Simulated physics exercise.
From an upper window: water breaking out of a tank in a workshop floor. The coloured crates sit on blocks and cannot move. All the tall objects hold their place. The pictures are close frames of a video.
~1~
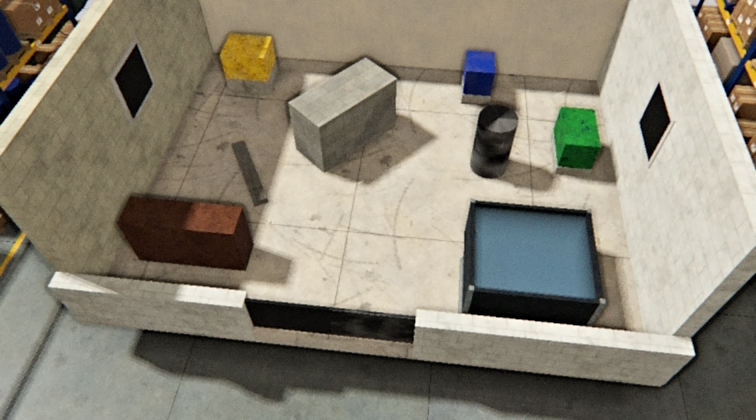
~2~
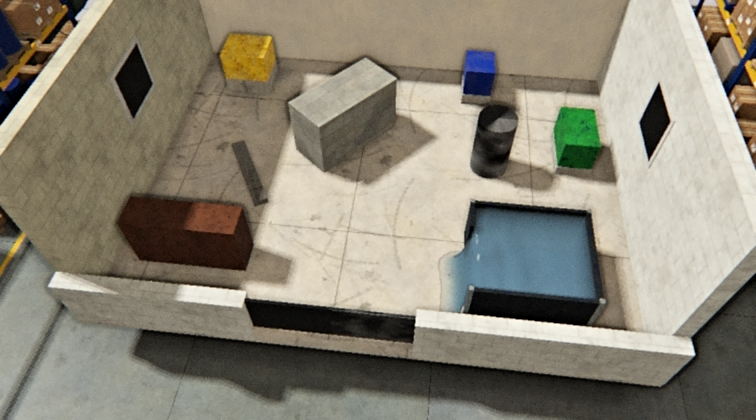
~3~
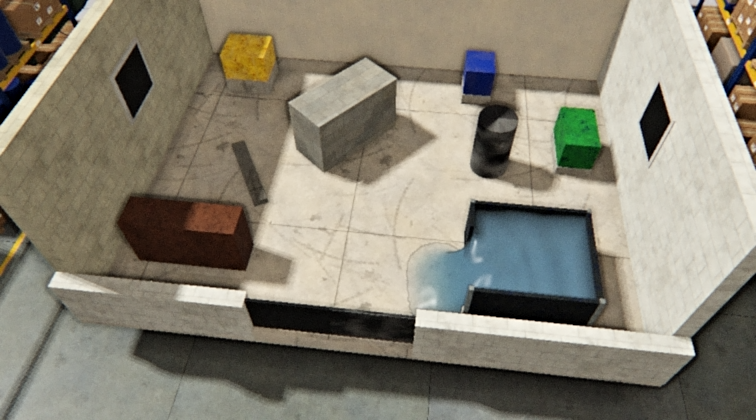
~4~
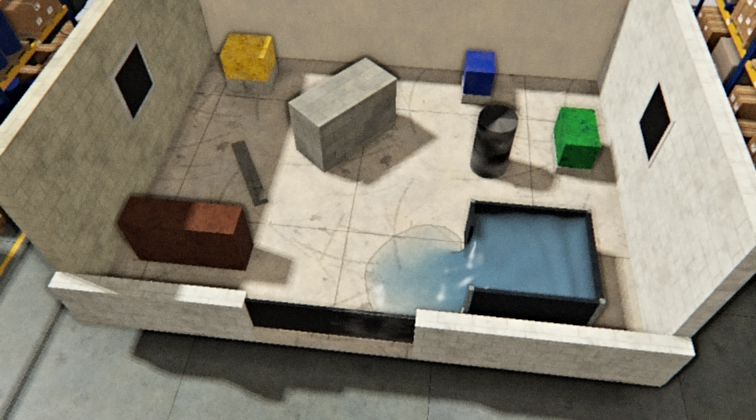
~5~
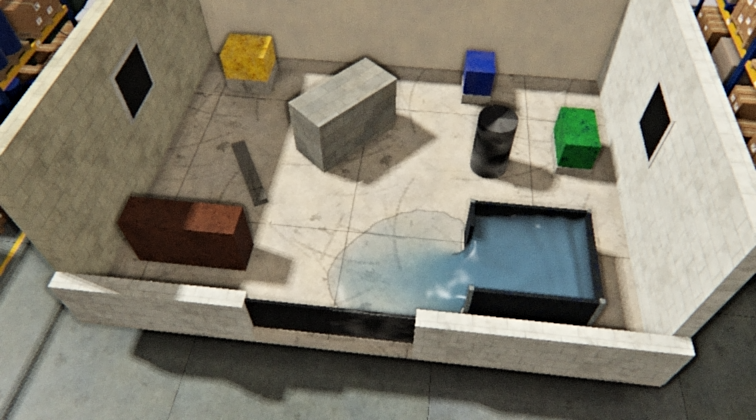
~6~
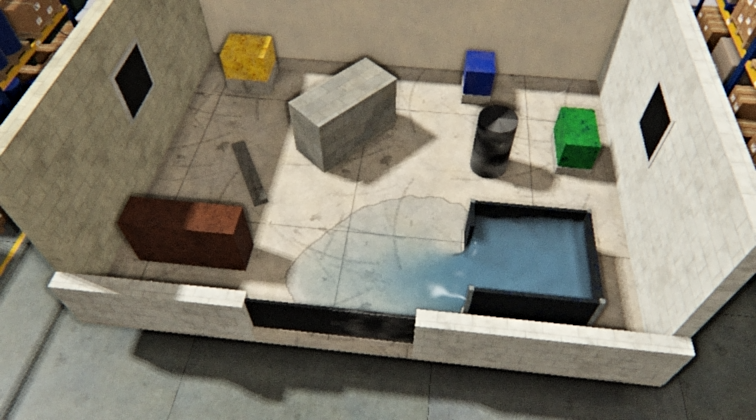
Blue water breaks out of a dark-edged tank at the lower right of a walled workshop floor, seen from a high, unmoving viewpoint. A yellow block, large grey block, blue block, black cylinder and green block stand across the back and right, with a reddish-brown block at left. The tank's level drops as a rounded, thinning sheet spreads steadily leftward over the pale tiles.
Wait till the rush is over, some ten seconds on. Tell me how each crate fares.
In the end: The green crate escapes dry; the blue crate escapes dry; the yellow crate escapes dry.
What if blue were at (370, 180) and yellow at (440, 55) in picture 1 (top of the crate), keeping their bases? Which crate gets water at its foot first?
I say the one in blue.
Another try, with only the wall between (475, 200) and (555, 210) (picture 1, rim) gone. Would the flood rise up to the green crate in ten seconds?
My reading: Green is wetted.
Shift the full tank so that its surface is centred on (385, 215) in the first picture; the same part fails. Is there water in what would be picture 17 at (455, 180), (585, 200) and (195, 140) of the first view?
In that order: Dry, dry, wet.
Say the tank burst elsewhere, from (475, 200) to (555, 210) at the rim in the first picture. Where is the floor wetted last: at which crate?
The one in yellow.
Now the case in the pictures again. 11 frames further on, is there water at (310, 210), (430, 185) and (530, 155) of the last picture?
One after the other: Awash, clear, free of water.
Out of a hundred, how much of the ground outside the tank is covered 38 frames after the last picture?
About 60 per cent.
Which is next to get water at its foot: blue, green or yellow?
First comes the crate marked yellow.
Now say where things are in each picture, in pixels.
In the first picture, still water in the water tank at (532, 252).
In the second picture, the front is at a hidden place, out from the gap at (469, 275).
In the third picture, the front is at (417, 256), out from the gap at (469, 278).
In the fourth picture, the front is at (374, 265), out from the gap at (469, 278).
In the fifth picture, water pours out at (468, 279) and has run to (335, 284).
In the sixth picture, the front is at (292, 280), out from the gap at (468, 279).
A moment on, water covers 25 % of the floor; the green crate not reached, the blue crate not reached, the yellow crate not reached.
Next, water covers 35 % of the floor; the green crate not reached, the blue crate not reached, the yellow crate not reached.
Then, water covers 50 % of the floor; the green crate not reached, the blue crate not reached, the yellow crate water round its plinth.
Later, water covers 60 % of the floor; the green crate not reached, the blue crate water round its plinth, the yellow crate water round its plinth.
In the end, water covers 85 % of the floor; the green crate stayed above the water, the blue crate stayed above the water, the yellow crate stayed above the water.
